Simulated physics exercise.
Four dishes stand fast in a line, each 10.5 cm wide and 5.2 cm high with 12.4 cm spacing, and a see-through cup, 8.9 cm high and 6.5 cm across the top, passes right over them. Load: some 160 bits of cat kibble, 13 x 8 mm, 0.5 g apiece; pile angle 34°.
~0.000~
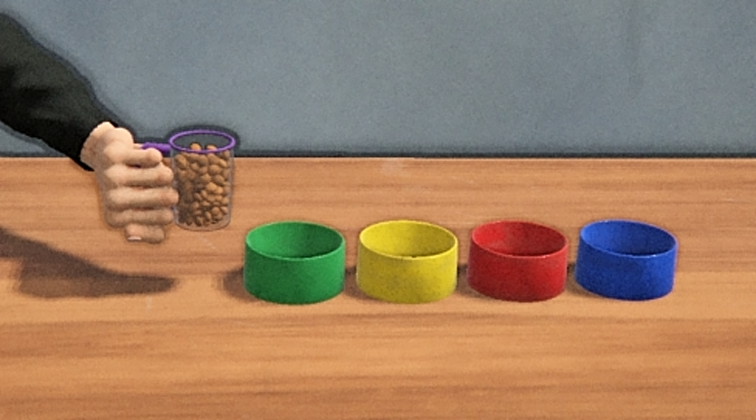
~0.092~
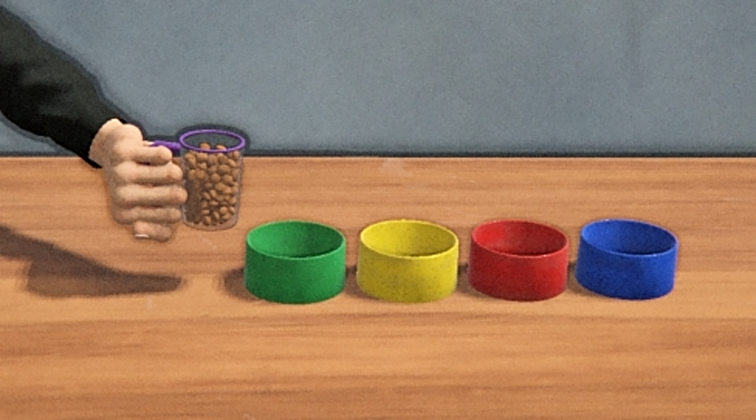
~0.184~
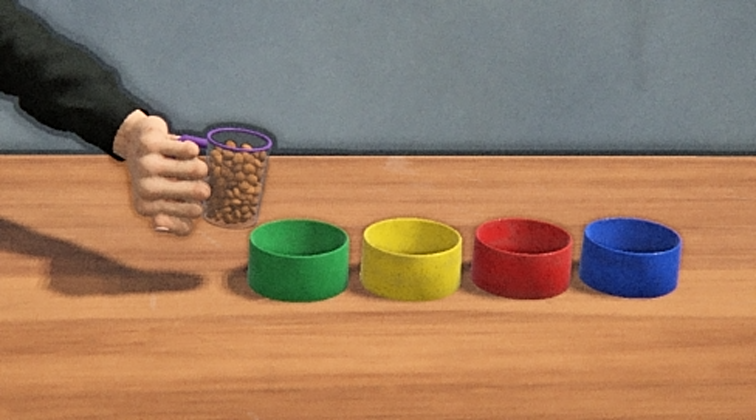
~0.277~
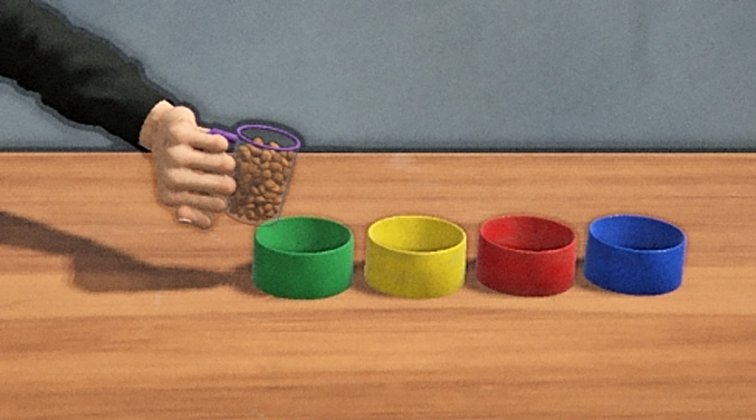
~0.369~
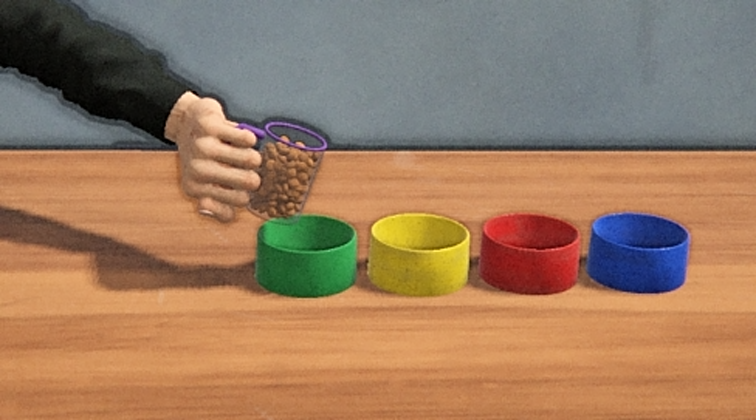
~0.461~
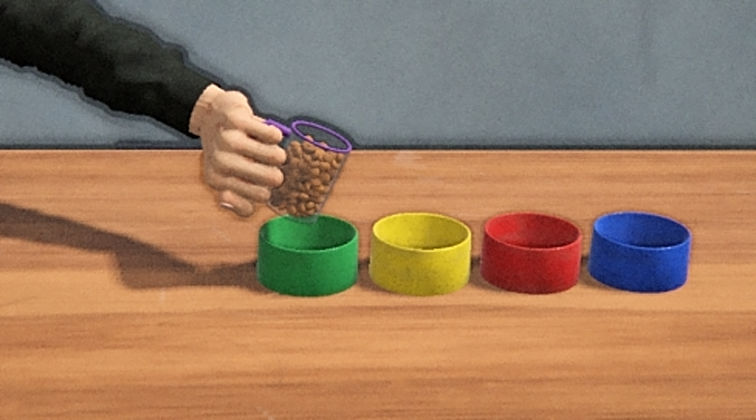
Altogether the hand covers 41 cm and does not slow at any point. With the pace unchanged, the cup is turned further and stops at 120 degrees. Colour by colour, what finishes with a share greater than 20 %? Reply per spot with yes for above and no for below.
Red dish: No, below. Blue dish: Yes, above. Green dish: No, below. Yellow dish: No, below. Counter: No, below.
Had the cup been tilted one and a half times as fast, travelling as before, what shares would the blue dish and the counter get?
Then blue would get 70 and the counter 20.
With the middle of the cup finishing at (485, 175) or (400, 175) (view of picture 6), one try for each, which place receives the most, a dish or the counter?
Most lands at red on the first run and at yellow on the second.
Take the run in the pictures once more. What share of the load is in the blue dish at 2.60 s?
I'd say around 85 per cent.
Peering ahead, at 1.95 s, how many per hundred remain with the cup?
About 90 %.
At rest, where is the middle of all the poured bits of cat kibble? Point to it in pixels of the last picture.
Around (637, 257).
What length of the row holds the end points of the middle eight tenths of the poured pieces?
It spans roughly 6 centimetres along the row.
Then, at 1.35 s, tilt 67 degrees; cup holds 100 %.
After 1.95 s, tilt 98 degrees; cup holds 90 %, blue 10 %.
Then, at 2.60 s, tilt 120 degrees; cup holds 15 %, blue 85 %.
By 3.3 s all is still; red 0 %, blue 100 %, green 0 %, yellow 0 %, counter 0 %.
